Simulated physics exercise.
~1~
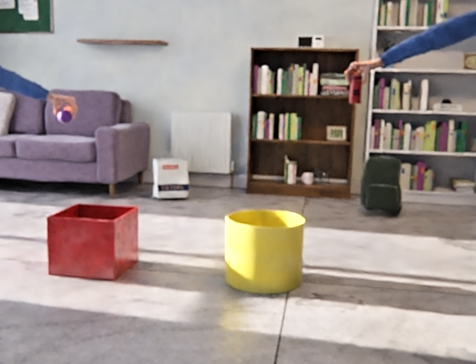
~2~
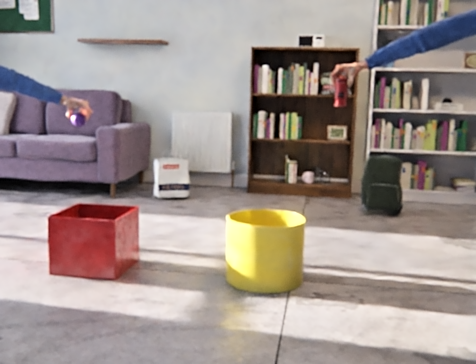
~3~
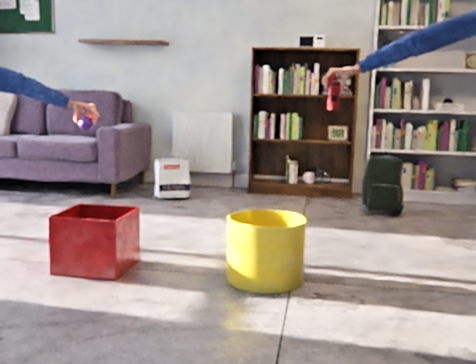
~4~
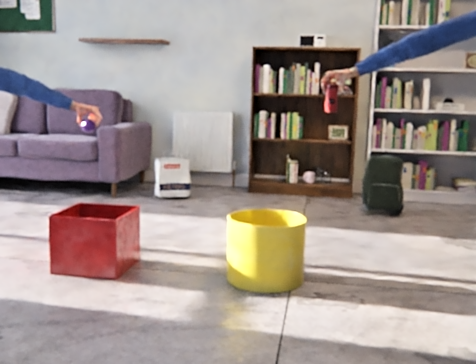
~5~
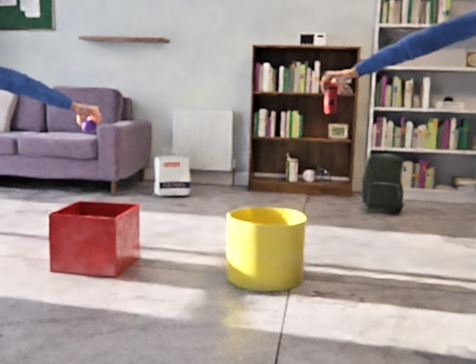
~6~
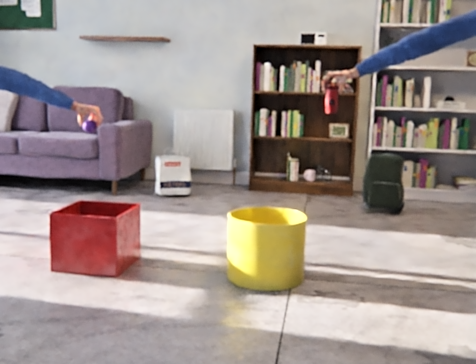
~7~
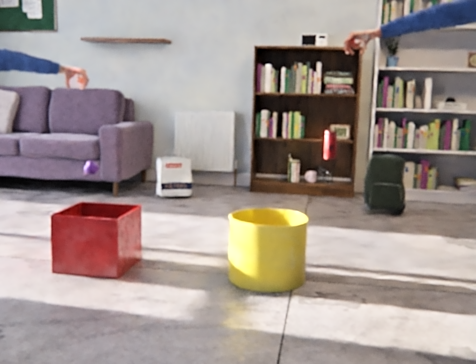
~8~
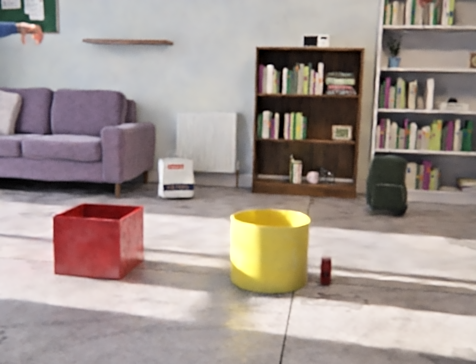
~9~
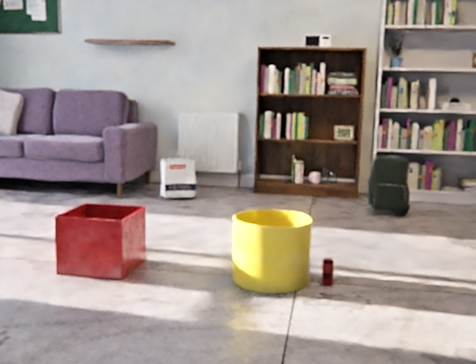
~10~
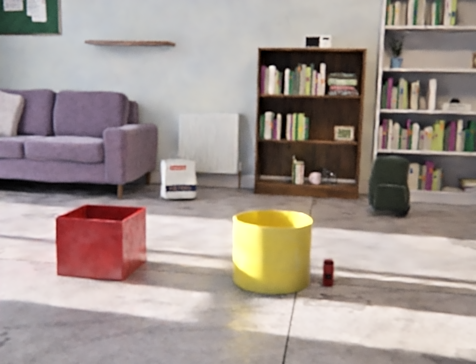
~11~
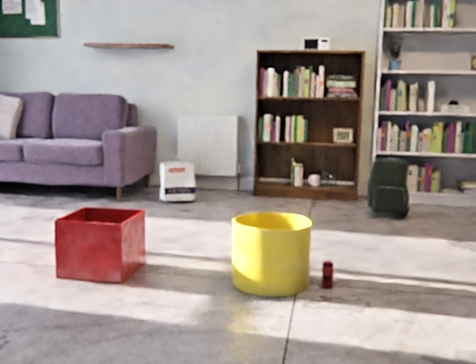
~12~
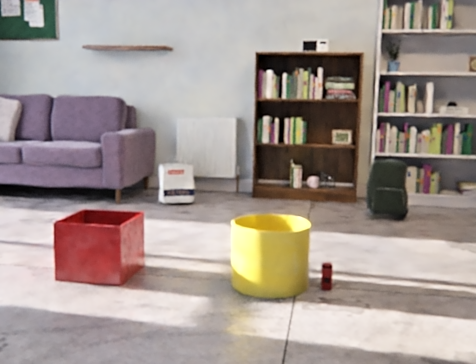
In a living room with a purple sofa and bookshelves, two hands hold a small purple object and a red shaker above a red box and a yellow bin, then let go; the purple one drops into the box, while the shaker lands upright on the floor right of the bin.
